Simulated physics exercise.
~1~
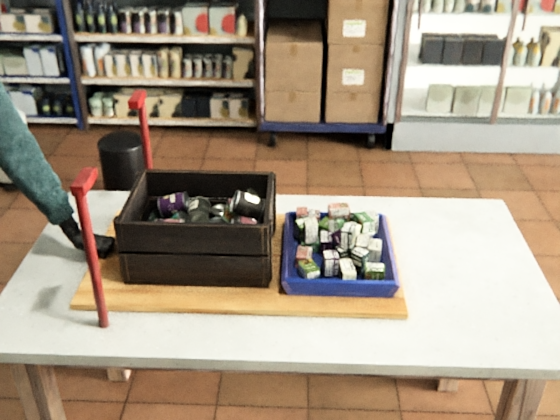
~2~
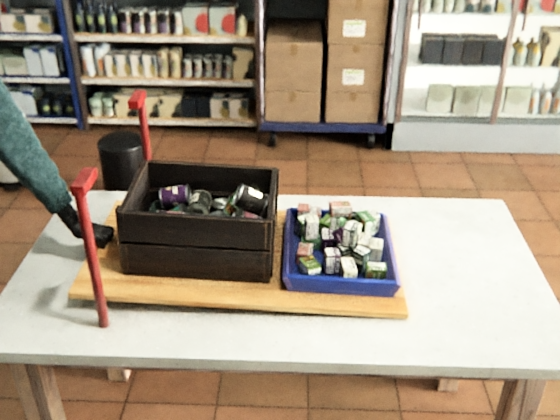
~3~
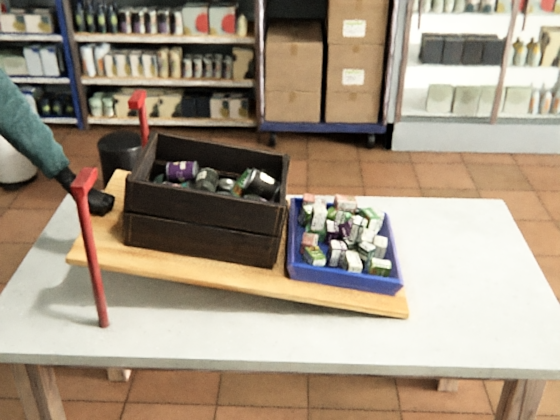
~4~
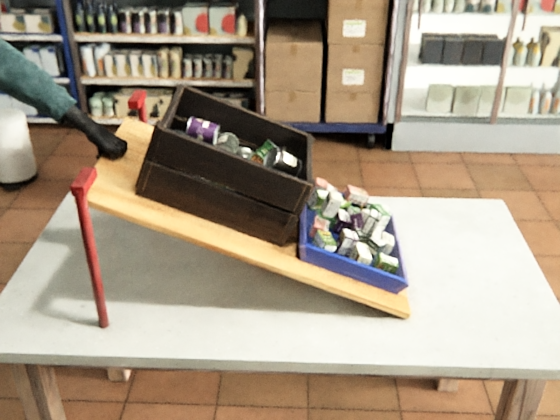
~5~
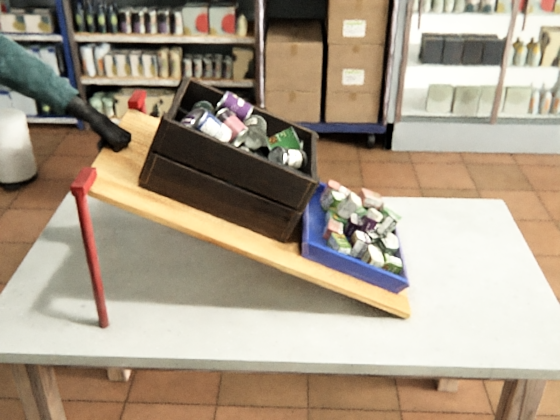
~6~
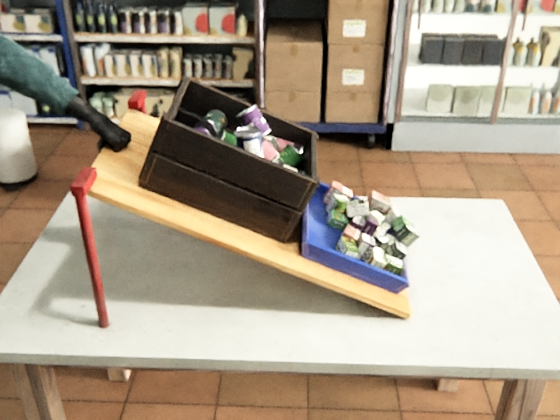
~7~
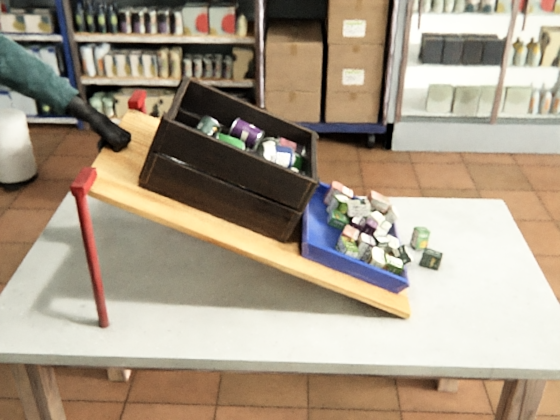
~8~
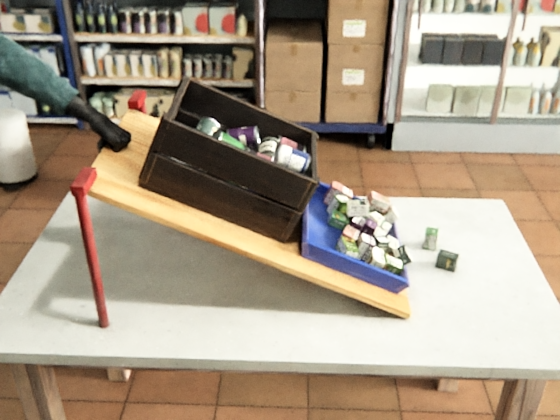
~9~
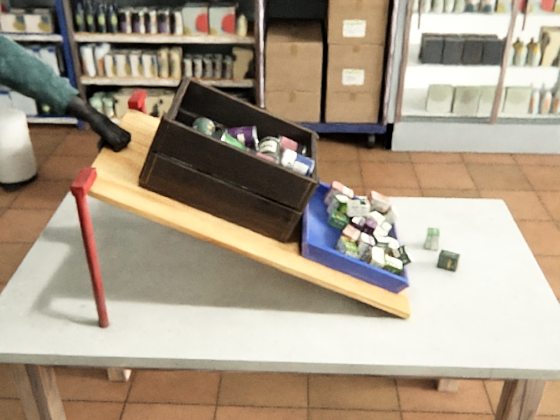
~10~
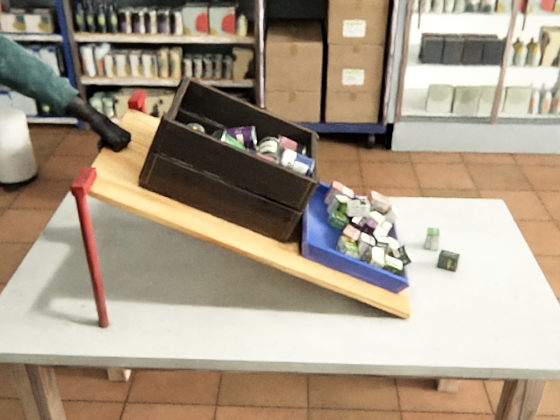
A gloved hand lifts the board's left end, and two cartons leave the blue tote.
